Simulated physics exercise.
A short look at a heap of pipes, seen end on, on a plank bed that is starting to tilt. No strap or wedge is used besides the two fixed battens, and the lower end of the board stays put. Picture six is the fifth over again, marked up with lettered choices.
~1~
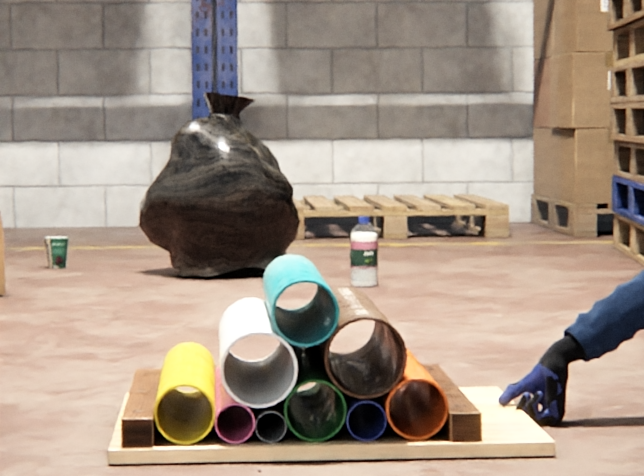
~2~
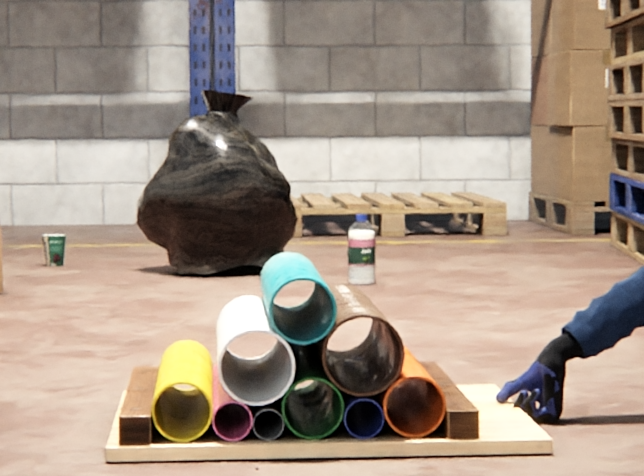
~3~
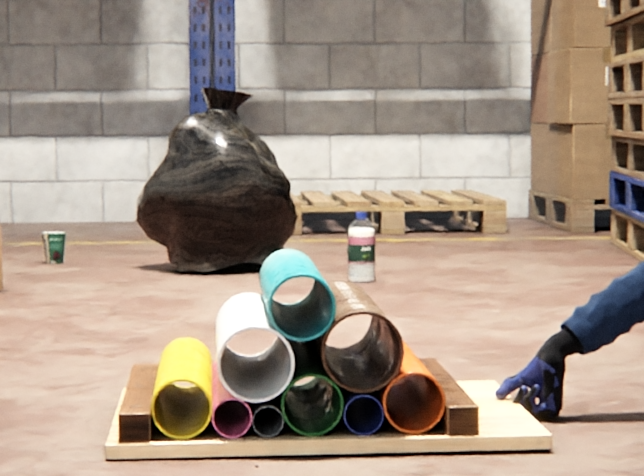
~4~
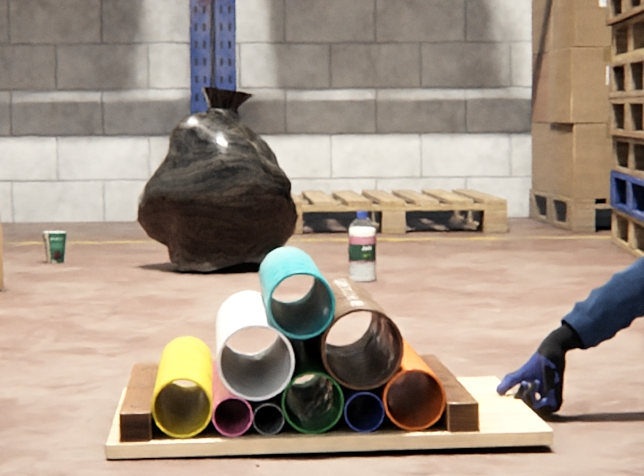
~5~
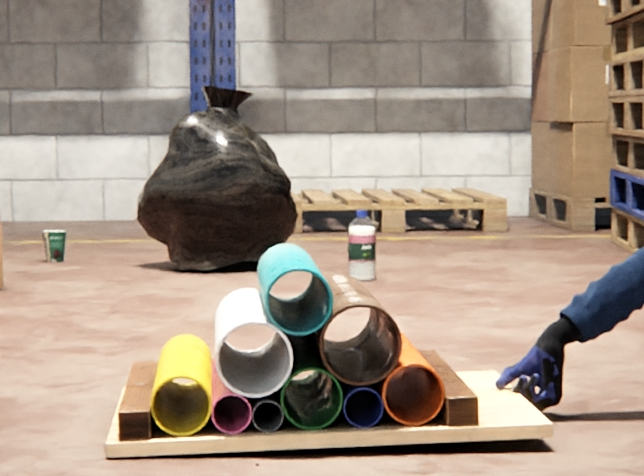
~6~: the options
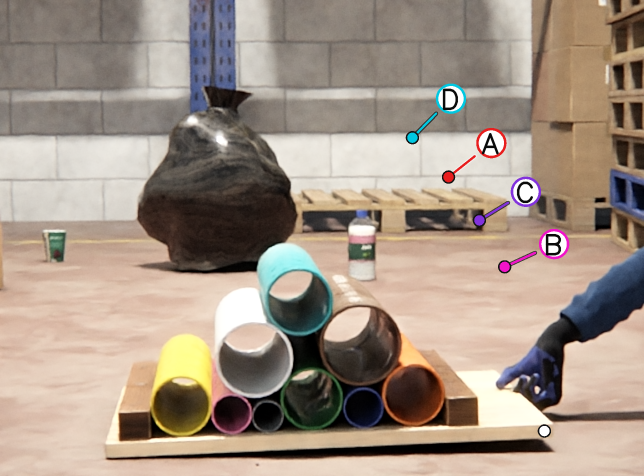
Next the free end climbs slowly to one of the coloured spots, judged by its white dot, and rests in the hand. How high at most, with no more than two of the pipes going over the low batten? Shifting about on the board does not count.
Mark A is as high as it can go.
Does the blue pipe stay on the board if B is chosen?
The blue pipe: Yes.
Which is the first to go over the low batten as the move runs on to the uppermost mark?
First is the white one.
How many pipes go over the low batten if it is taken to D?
With D, three.
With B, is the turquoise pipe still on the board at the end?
Yes, with B.
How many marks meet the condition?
Three of them.
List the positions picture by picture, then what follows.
Grey pipe (271, 427); green pipe (315, 411), in the first frame.
Orange pipe (414, 406), in the second frame.
Board (320, 403); orange pipe (414, 403); turquoise pipe (302, 307), in the third frame.
Board (320, 400); yellow pipe (182, 407); pink pipe (232, 416), in the fourth frame.
Board (319, 397); yellow pipe (181, 405); pink pipe (231, 413), in the fifth frame.
On the marked copy, A at (449, 177); B at (505, 267); C at (480, 220); D at (412, 138); the white dot at (544, 431).
With A. Early on, board at 20°.
Further on, board at 38°.
At the end, board at 38°, two over the low batten (white, turquoise).
As for the rest, B one over the low batten (white); C two over the low batten (white, turquoise); D three over the low batten (white, brown, turquoise).
